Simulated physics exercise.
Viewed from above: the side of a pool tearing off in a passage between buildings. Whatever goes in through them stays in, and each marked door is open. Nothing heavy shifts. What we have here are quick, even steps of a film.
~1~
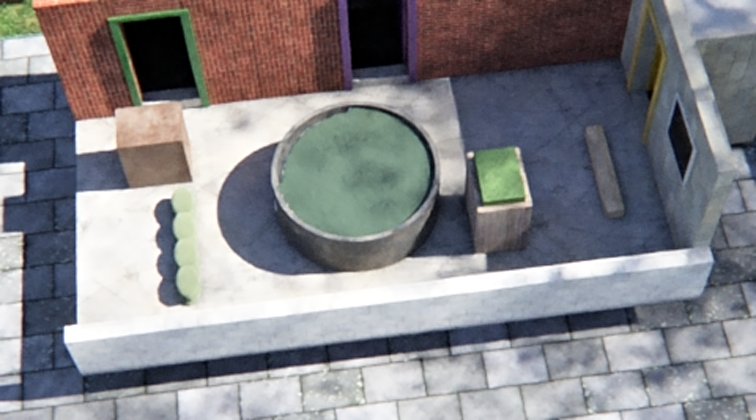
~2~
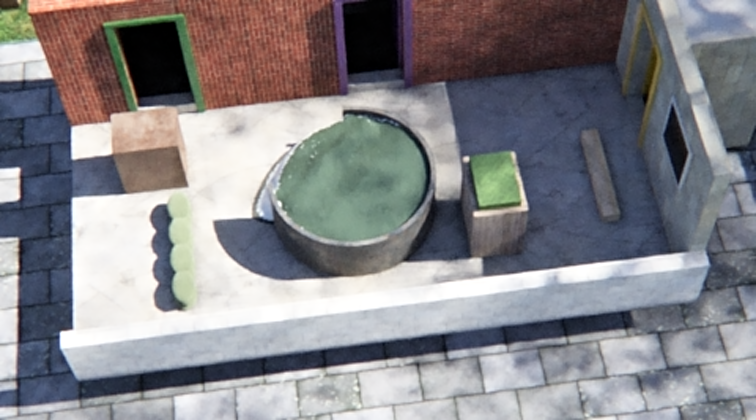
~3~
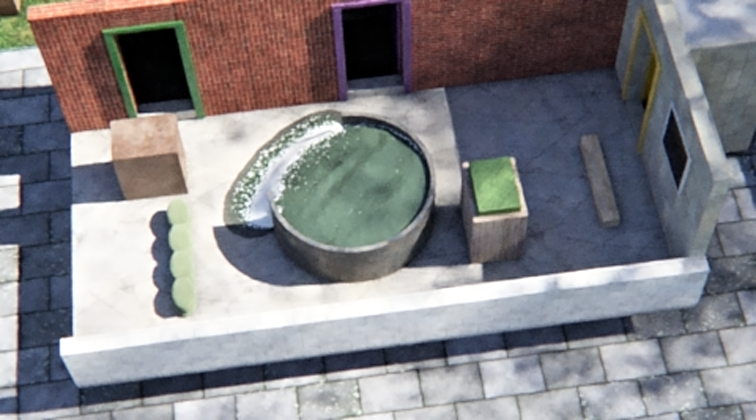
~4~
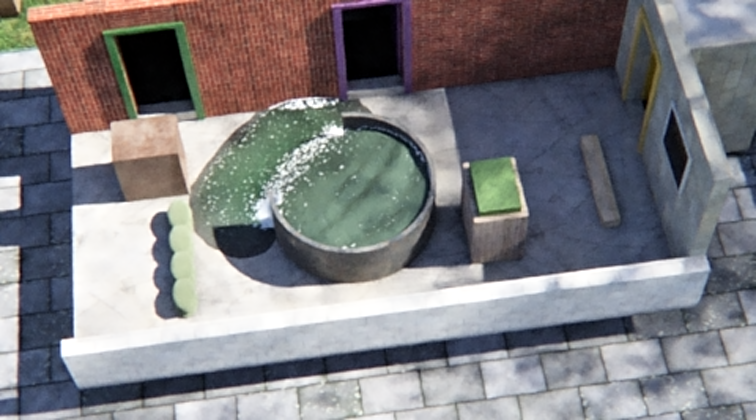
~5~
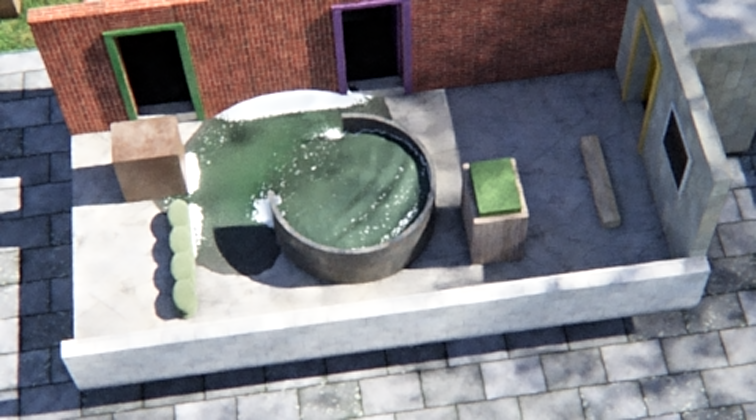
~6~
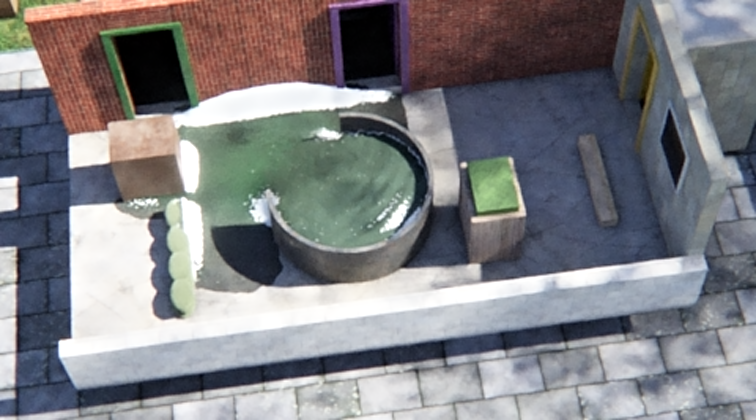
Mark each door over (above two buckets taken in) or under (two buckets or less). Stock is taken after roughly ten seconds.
Purple door: Under. Green door: Over. Yellow door: Over.
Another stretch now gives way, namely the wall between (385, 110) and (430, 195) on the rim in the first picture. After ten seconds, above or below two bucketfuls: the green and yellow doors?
Lab note: Green door under threshold; yellow door over threshold.
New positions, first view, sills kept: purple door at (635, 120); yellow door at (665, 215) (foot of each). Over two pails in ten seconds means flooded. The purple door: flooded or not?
My answer is that the purple door stays beneath the limit.
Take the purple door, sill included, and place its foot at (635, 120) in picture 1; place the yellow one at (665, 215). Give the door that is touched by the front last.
The one in yellow, I'd say.
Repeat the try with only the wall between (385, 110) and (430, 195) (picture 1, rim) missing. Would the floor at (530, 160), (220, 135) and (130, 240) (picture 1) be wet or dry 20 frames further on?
In turn: Swamped, untouched, untouched.
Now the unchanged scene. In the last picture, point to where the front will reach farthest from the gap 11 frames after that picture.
I'd say at around (562, 74).
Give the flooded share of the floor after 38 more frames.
Around 90 percent of it.
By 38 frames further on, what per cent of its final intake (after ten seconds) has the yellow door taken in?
That comes out to 60 per cent by my count.
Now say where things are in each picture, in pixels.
The first frame shows the pool at (356, 172) is whole and still.
In the second frame, the front is at a hidden place, out from the gap on the pool's far side.
In the third frame, the front is at (334, 115), out from the gap on the pool's far side.
In the fourth frame, the front is at (199, 224), out from the gap on the pool's far side.
In the fifth frame, water pours out on the pool's far side and has run to (161, 203).
In the sixth frame, water pours out on the pool's far side and has run to (123, 207).
A moment on, water covers 30 % of the floor; the purple door wet at the sill, nothing in, the green door over two buckets in, the yellow door not reached.
Next, water covers 50 % of the floor; the purple door wet at the sill, nothing in, the green door over two buckets in, the yellow door not reached.
Then, water covers 65 % of the floor; the purple door wet at the sill, nothing in, the green door far over two buckets in, the yellow door wet at the sill, nothing in.
Later, water covers 90 % of the floor; the purple door wet at the sill, nothing in, the green door far over two buckets in, the yellow door over two buckets in.
In the end, water covers 90 % of the floor; the purple door wet at the sill, nothing in, the green door far over two buckets in, the yellow door over two buckets in.
